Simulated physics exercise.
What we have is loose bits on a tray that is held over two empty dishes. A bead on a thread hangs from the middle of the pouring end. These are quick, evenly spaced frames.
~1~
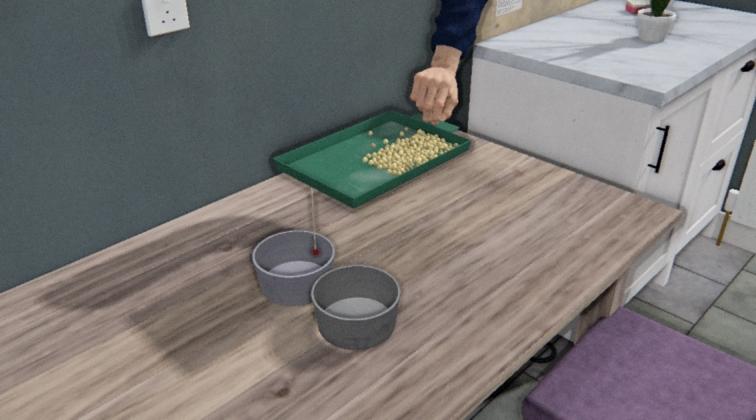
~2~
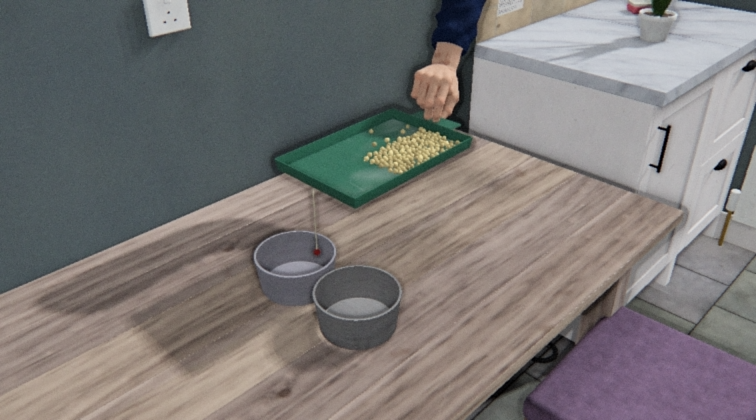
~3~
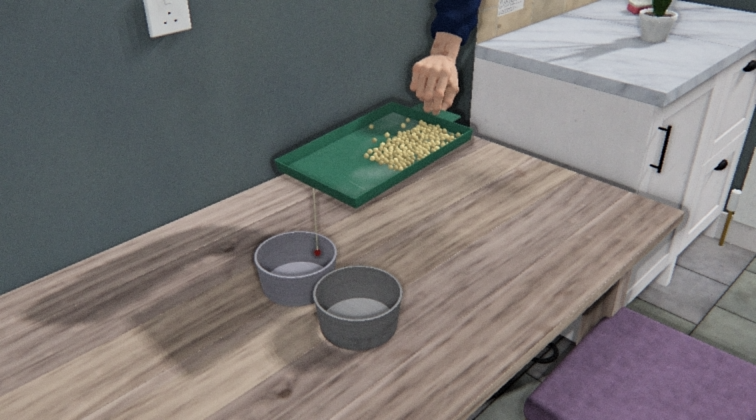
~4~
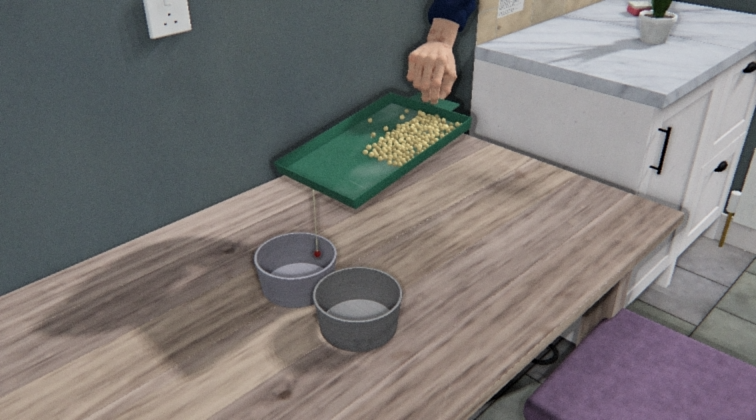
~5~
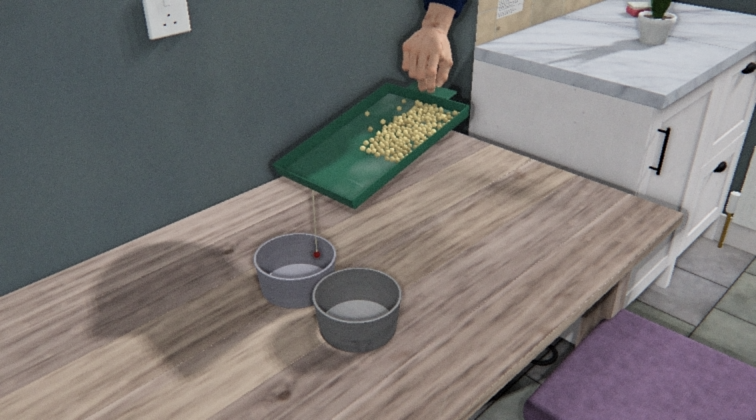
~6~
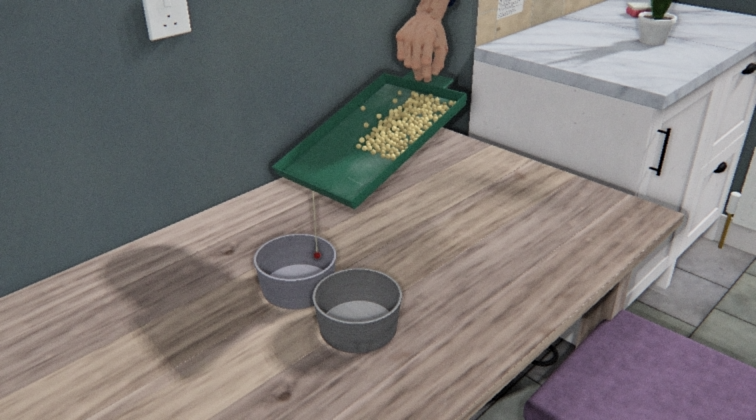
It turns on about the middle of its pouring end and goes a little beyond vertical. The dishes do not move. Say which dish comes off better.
More goes to the left-hand dish.
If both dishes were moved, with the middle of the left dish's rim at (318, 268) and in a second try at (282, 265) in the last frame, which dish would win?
In turn: The left-hand dish; the left dish.
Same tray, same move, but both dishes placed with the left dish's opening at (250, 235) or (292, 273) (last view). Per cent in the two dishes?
The first gives 70 %, the second 70 %.
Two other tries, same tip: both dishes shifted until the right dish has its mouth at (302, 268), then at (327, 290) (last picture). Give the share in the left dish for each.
About 10 and 60 per cent.
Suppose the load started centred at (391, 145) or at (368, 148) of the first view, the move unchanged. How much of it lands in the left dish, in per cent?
Near 70 % and 70 %.
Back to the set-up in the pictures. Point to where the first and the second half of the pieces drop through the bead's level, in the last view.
Early half (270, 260), late half (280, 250).
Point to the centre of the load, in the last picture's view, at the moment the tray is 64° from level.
At about (301, 186).
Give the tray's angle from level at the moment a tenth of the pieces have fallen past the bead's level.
Near 65 degrees.
Just after the last frame, tray tipped steeply; roughly two thirds on the tray; just a few in the left dish; just a few outside both; roughly a third in the air.
A moment on, tray tipped past a quarter turn; roughly half on the tray; just a few in the right dish; roughly a quarter in the left dish; roughly a quarter outside both; about a tenth in the air.
Further on, tray tipped past a quarter turn; just a few in the right dish; roughly two thirds in the left dish; roughly a third outside both.
When it is over, tray tipped past a quarter turn; just a few in the right dish; roughly two thirds in the left dish; roughly a third outside both.
